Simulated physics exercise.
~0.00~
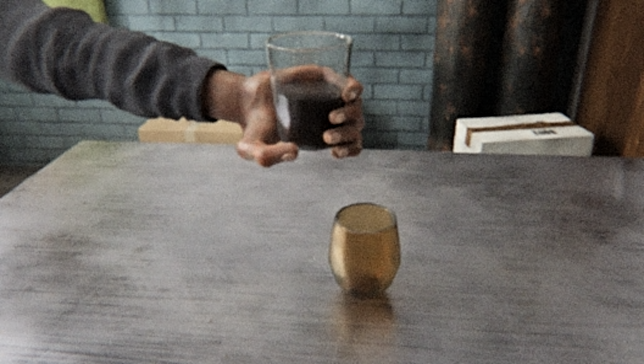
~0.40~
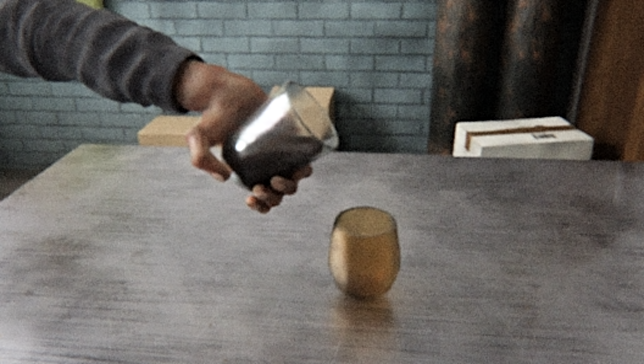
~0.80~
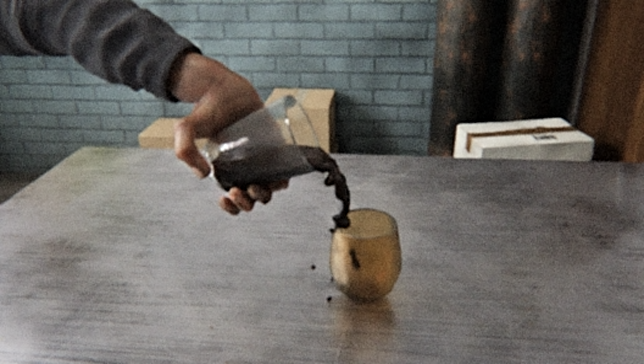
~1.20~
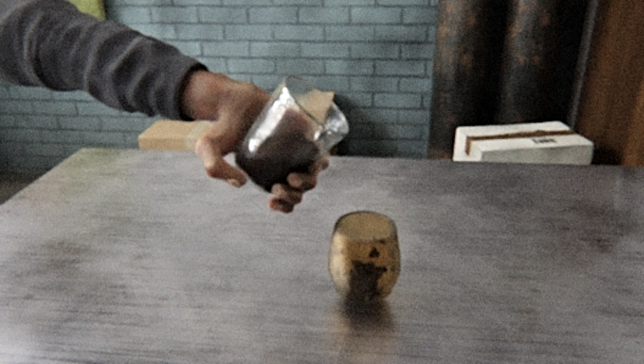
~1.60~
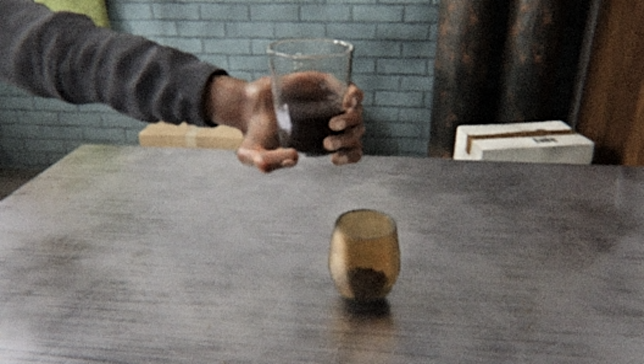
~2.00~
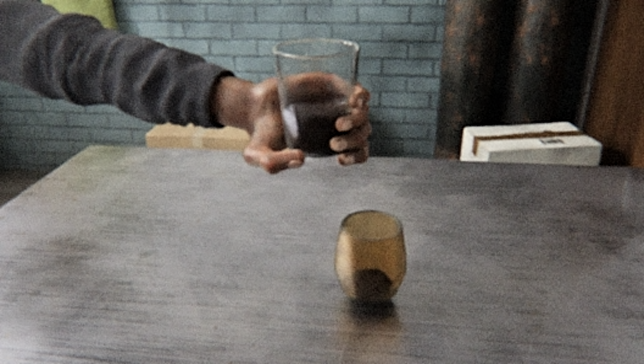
At first, a hand in a dark sleeve holds a clear drinking glass of dark coffee upright above a gray table, where an empty amber-tinted stemless wine glass stands. The hand tips the drinking glass to the right, bringing its rim toward the smaller glass. A dark stream runs over the rim and down into the stemless glass, while a few drops fall to its left. The hand then tilts the drinking glass back until it is upright. Finally, it holds the glass, still containing coffee, above the stemless glass, which has a little dark liquid at the bottom.
